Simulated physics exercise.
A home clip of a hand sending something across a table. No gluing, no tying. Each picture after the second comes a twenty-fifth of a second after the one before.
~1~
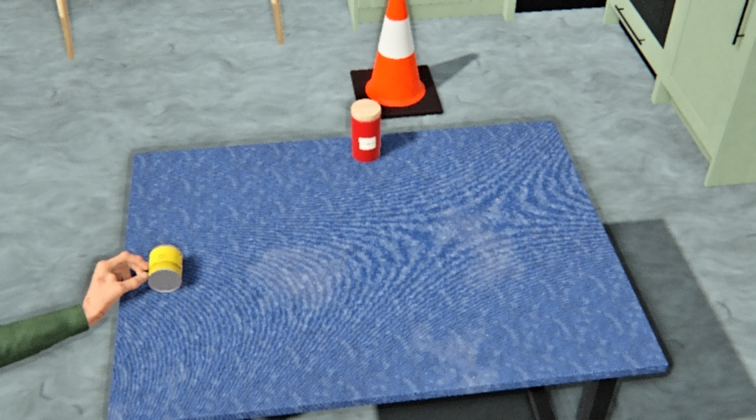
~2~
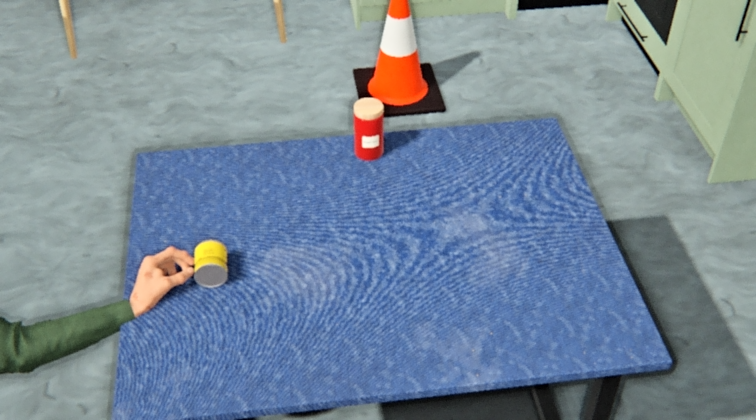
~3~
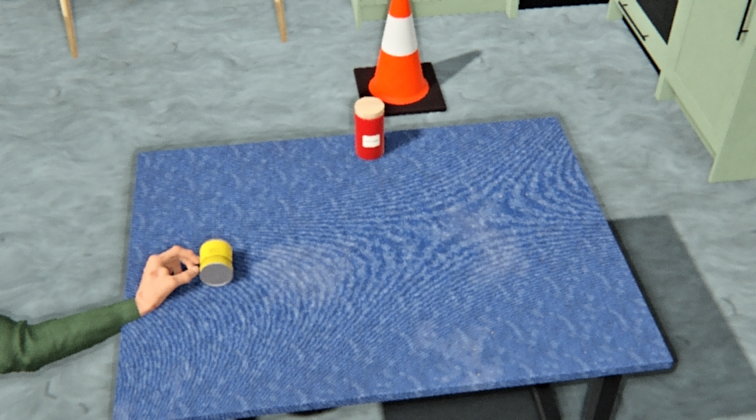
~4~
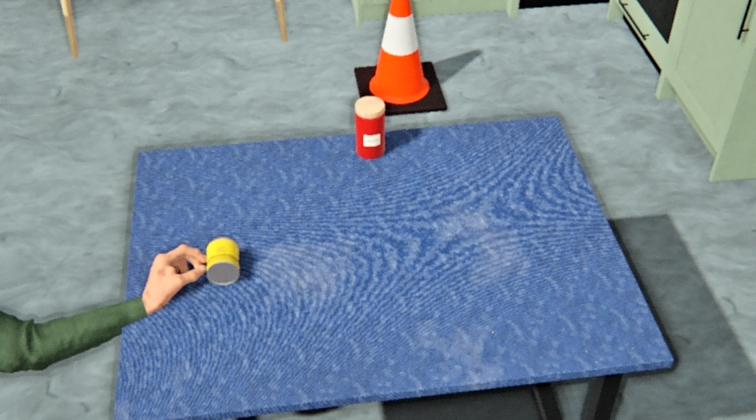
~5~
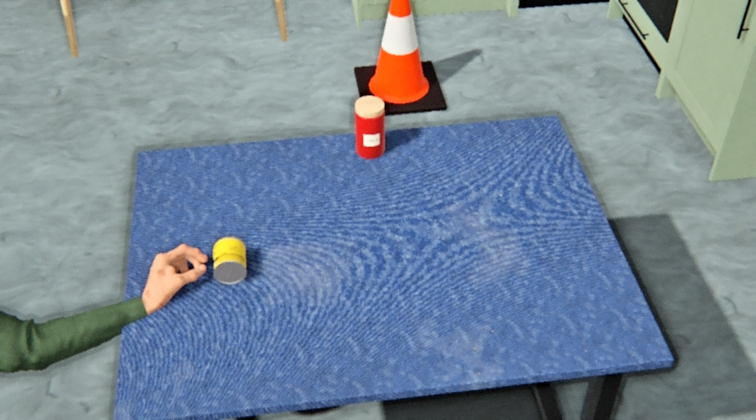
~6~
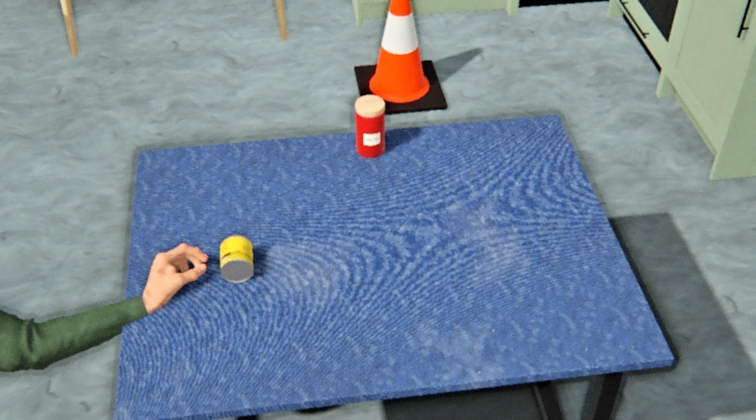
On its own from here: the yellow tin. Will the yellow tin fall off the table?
No. Never goes off.
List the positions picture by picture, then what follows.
The first frame shows under the hand; yellow tin (165, 269).
The second frame shows under the hand; yellow tin (211, 264).
The third frame shows under the hand; yellow tin (216, 263).
The fourth frame shows yellow tin (223, 261).
The fifth frame shows yellow tin (230, 261).
The sixth frame shows yellow tin (237, 259) moved a little.
Then, 0.10 s later than the last frame, yellow tin moved about its own width near (252, 258).
Then, 0.30 s later than the last frame, yellow tin moved well along near (278, 255).
Then, 0.50 s later than the last frame, yellow tin moved well along near (296, 253).
Then, 0.80 s later than the last frame, yellow tin moved well along near (313, 252).
When it is over, moved from the start, yellow tin. End places, in pixels of the last picture, yellow tin near (315, 251).
